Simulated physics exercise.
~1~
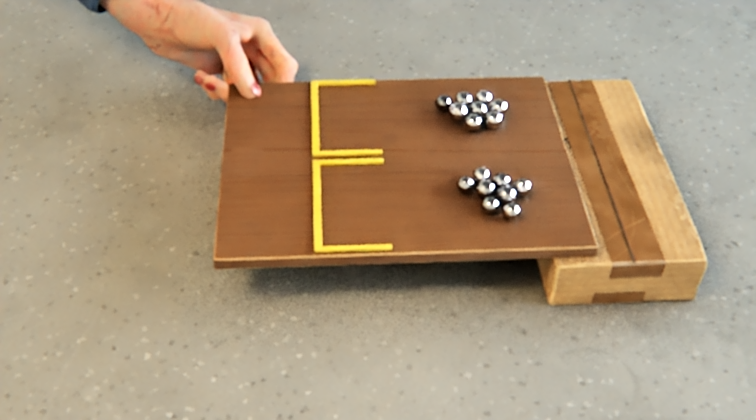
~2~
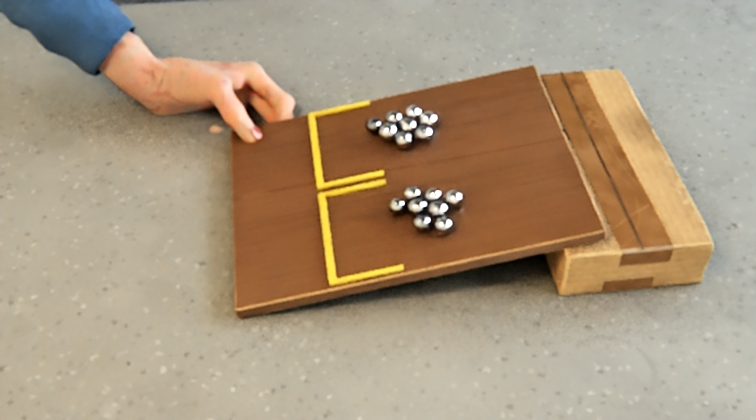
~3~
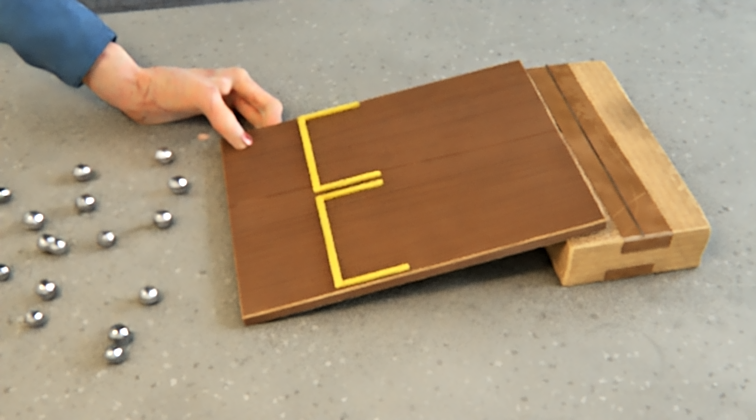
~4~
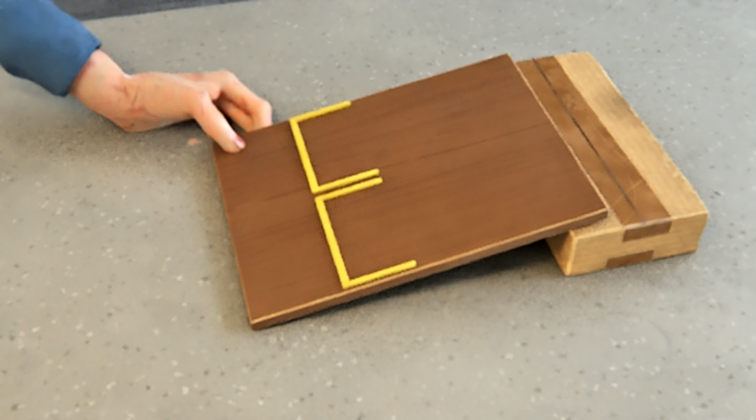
On a grey counter, a hand tilts a brown board and steel balls roll past yellow strips and away.
